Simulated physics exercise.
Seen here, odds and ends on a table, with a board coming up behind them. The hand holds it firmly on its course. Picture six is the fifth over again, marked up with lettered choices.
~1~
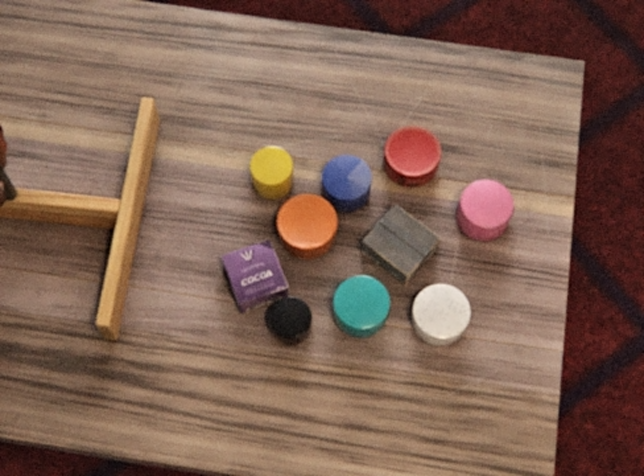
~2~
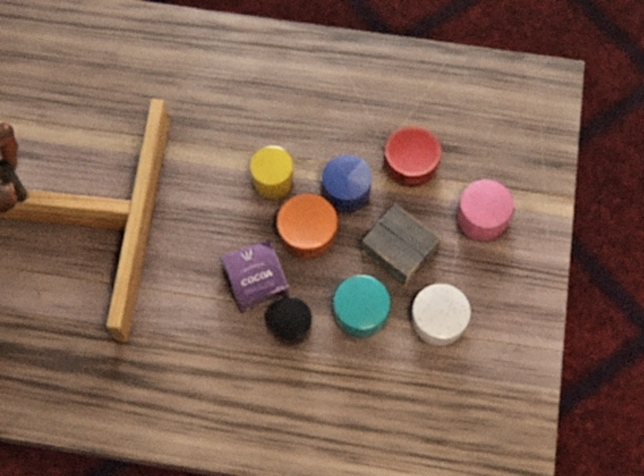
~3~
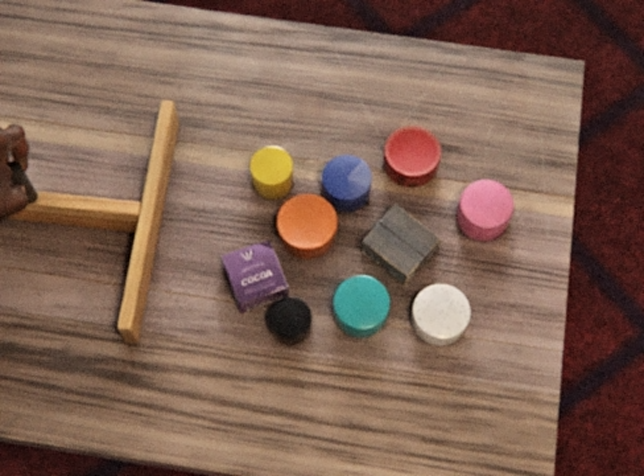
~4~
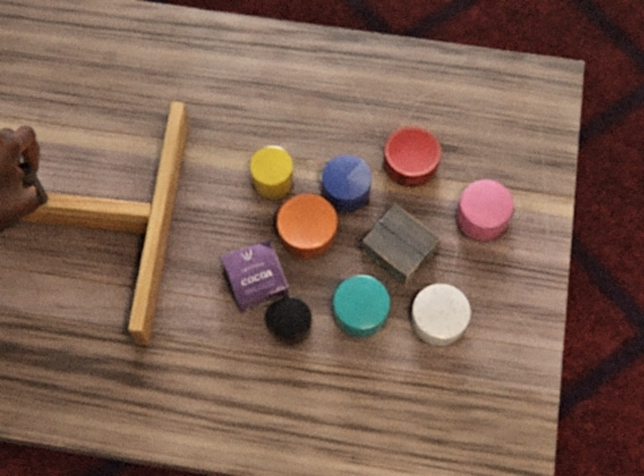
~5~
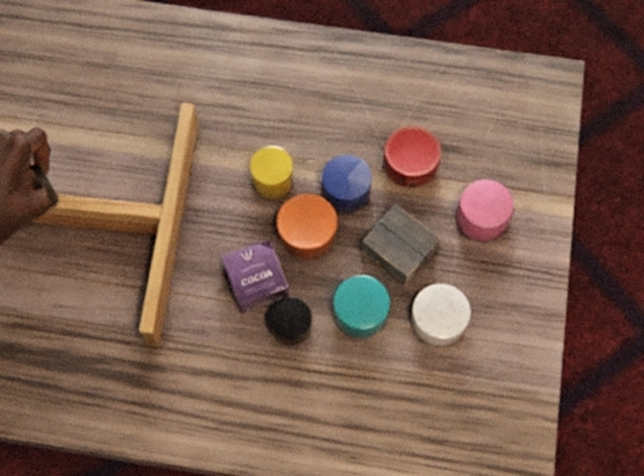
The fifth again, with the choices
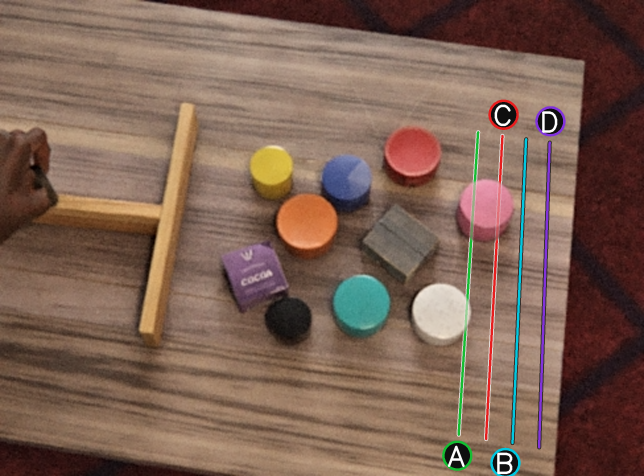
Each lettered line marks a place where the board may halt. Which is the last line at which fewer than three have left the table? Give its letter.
A.
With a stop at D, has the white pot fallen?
Yes.
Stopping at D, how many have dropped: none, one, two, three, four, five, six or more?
Six or more.
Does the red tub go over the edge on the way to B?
No.
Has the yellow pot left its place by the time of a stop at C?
By then, yes.
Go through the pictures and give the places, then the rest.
The first frame shows white pot (440, 315); black pot (291, 321); yellow pot (272, 173).
The second frame shows board (136, 208); blue tin (347, 184).
The third frame shows board (147, 209); pink tin (485, 211).
The fourth frame shows board (157, 211); purple box (255, 276).
The fifth frame shows board (168, 212); turquoise pot (361, 307); white pot (440, 315); black pot (291, 321).
On the copy, A at (469, 275); B at (520, 283); C at (495, 279); D at (545, 286).
On A. First, board (275, 228); black pot (298, 337); purple box (302, 290).
Then, board (384, 244); white pot (521, 321); pink tin (510, 217).
Finally, board (469, 257); pink tin over the edge; white pot over the edge; two fallen.
By contrast, B drops five; C drops four; D drops eight.
